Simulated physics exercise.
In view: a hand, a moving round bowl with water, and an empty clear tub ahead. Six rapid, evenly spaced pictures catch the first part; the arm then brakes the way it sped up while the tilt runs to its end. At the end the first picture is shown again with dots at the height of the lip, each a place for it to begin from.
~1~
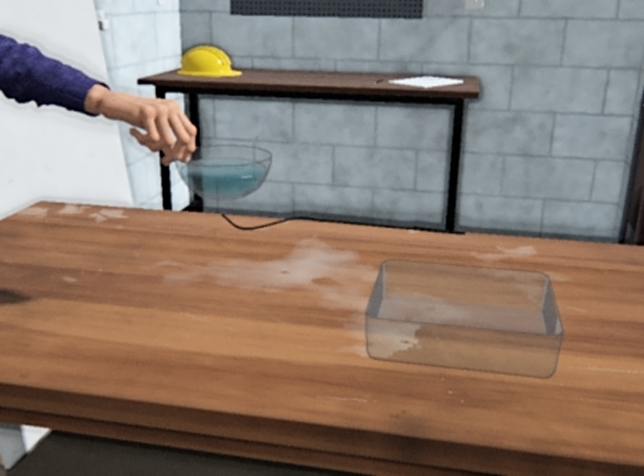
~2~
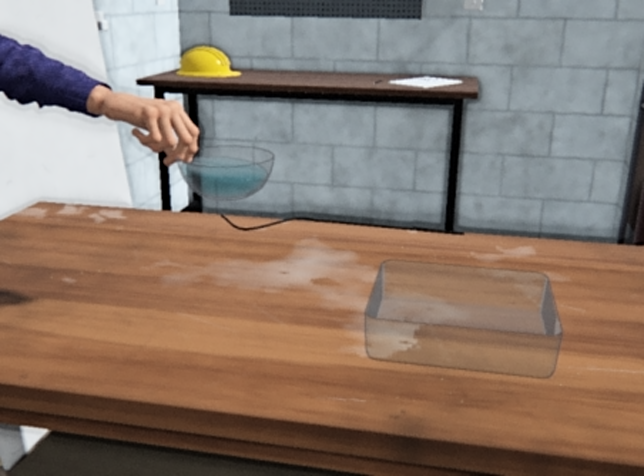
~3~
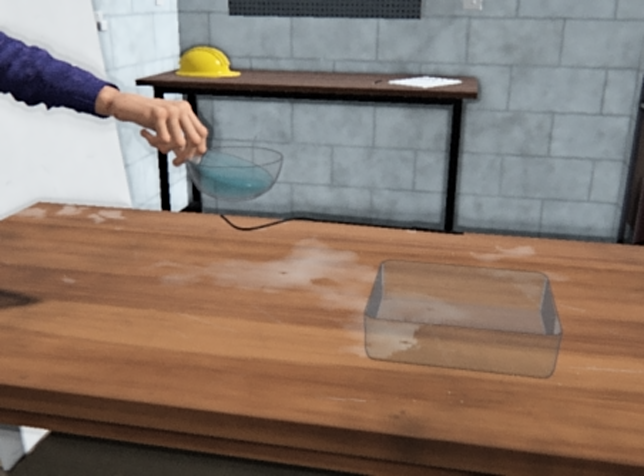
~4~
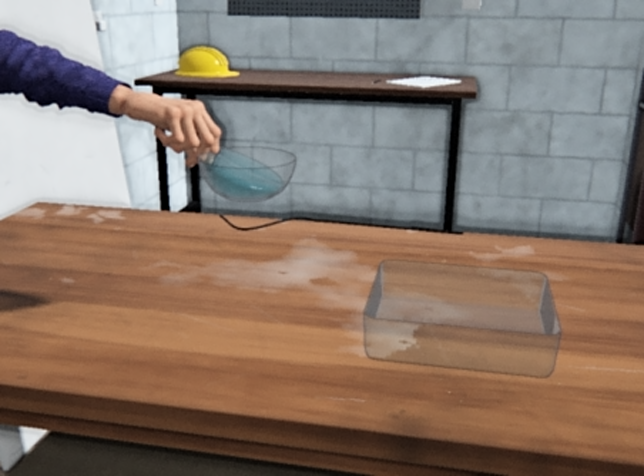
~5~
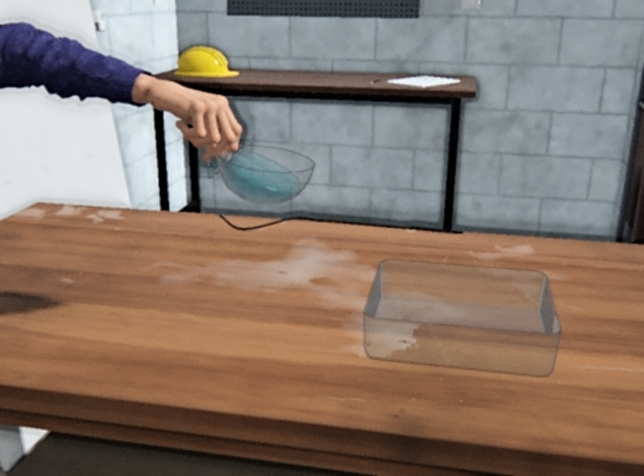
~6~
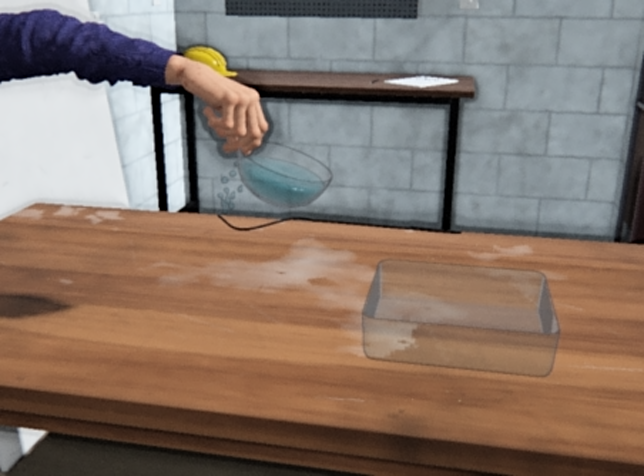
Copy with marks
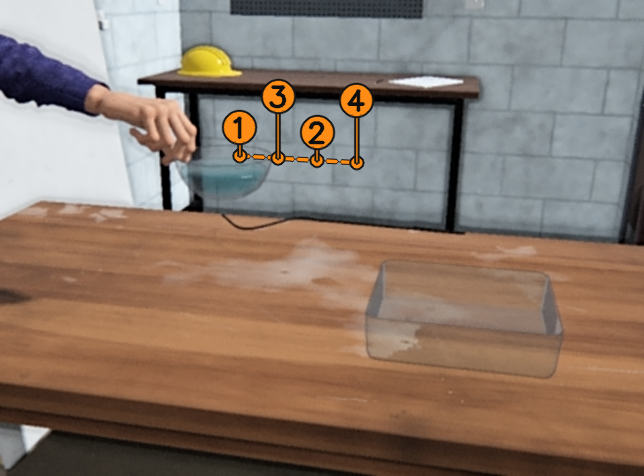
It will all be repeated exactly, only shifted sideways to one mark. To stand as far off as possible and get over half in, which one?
Place 1.
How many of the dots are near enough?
All four.
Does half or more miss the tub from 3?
No.
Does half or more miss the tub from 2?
No, not at all.
In orange, 1 at (239, 155); 2 at (317, 160); 3 at (278, 158); 4 at (356, 162).
With 1, about 63 % lands in the tub, 21 % falls short and 17 % goes beside or beyond.
With 2, about 70 % lands in the tub, 7 % falls short and 23 % goes beside or beyond.
With 3, about 72 % lands in the tub, 7 % falls short and 21 % goes beside or beyond.
With 4, about 71 % lands in the tub, 9 % falls short and 20 % goes beside or beyond.
